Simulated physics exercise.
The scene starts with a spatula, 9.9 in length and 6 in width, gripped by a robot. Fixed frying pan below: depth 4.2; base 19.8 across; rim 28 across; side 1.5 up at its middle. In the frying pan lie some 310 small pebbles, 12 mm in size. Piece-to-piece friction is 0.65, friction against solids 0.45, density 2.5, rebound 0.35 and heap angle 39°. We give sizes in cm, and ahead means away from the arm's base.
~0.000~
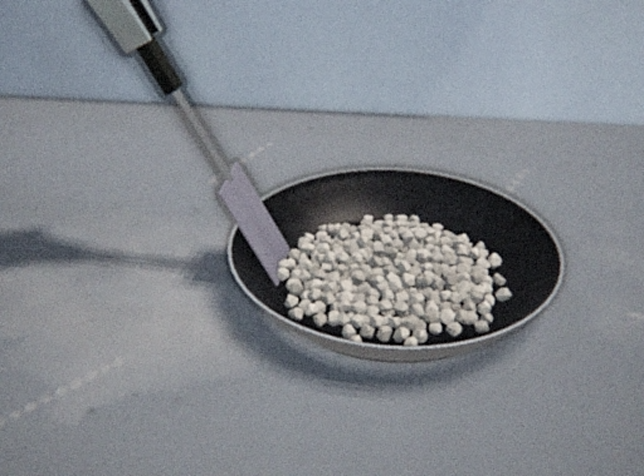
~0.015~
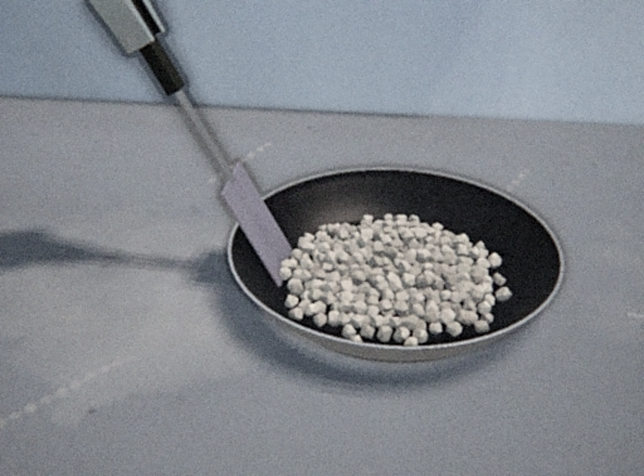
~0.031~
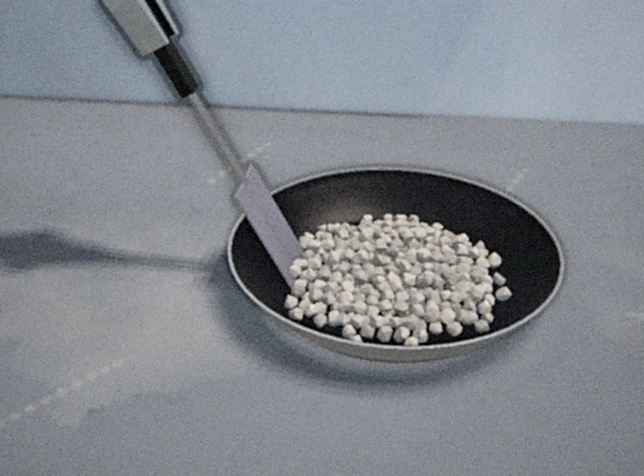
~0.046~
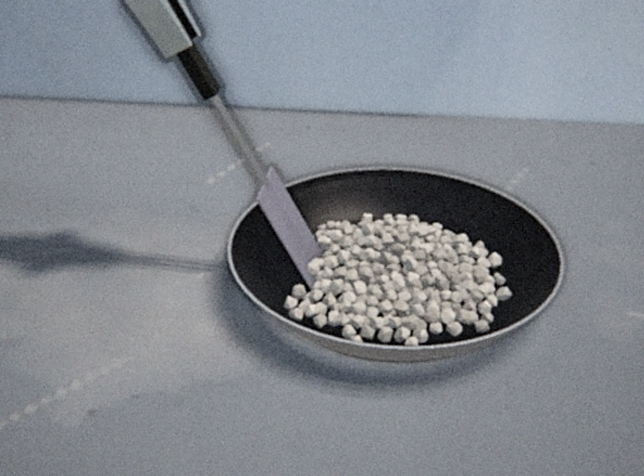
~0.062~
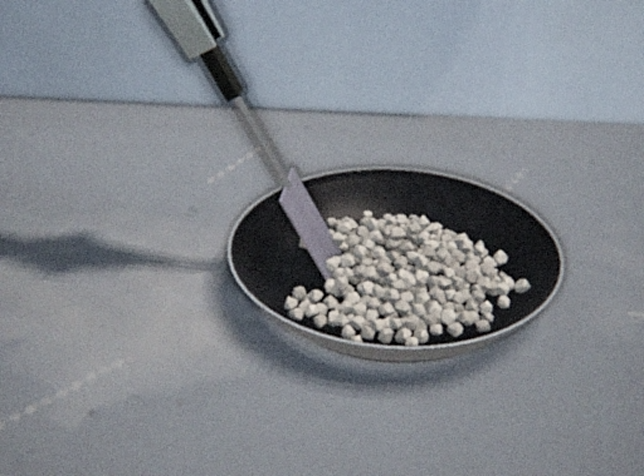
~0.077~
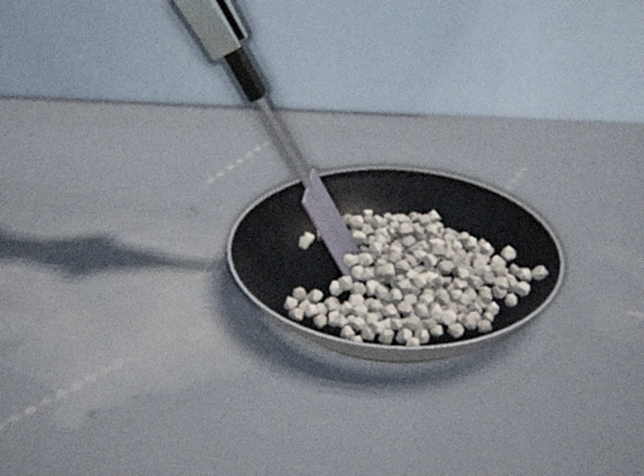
On a grey tabletop, a robot-held spatula moving right through white pebbles in a black frying pan, pushing some toward the right side.
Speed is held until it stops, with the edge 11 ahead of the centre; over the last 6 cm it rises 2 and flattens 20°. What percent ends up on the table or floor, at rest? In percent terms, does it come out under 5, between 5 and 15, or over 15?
It comes out over 15 %.
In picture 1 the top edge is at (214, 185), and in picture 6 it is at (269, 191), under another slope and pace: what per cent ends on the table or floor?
Around 25 per cent finishes there.
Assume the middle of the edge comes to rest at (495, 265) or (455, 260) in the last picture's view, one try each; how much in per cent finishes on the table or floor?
First try roughly 15 percent, second roughly 5 percent.
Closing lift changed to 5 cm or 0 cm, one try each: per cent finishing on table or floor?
First try about 20 %, second try about 25 %.
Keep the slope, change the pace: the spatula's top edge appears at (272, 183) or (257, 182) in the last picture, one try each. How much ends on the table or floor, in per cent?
Respectively, around 20 and 10 per cent.
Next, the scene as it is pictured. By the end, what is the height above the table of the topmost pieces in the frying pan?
Some 4.0 cm above the table.
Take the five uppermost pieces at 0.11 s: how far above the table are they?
Somewhere near 5 cm, I'd say.
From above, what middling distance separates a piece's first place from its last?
It works out to roughly 5 cm.
After 0.11 s, sloping 63°, highest piece 6 above the table; 308 in the frying pan.
After 0.15 s, sloping 58°, highest piece 7 above the table; 307 in the frying pan, 1 on the blade or in flight.
After 0.37 s, sloping 43°, highest piece 11 above the table; 221 in the frying pan, 43 on the table or floor, 44 on the blade or in flight.
After 1.42 s, sloping 43°, highest piece 4 above the table; 221 in the frying pan, 87 on the table or floor.
In the end, 221 in the frying pan, 87 on the table or floor. That is 28 % on the table or floor.
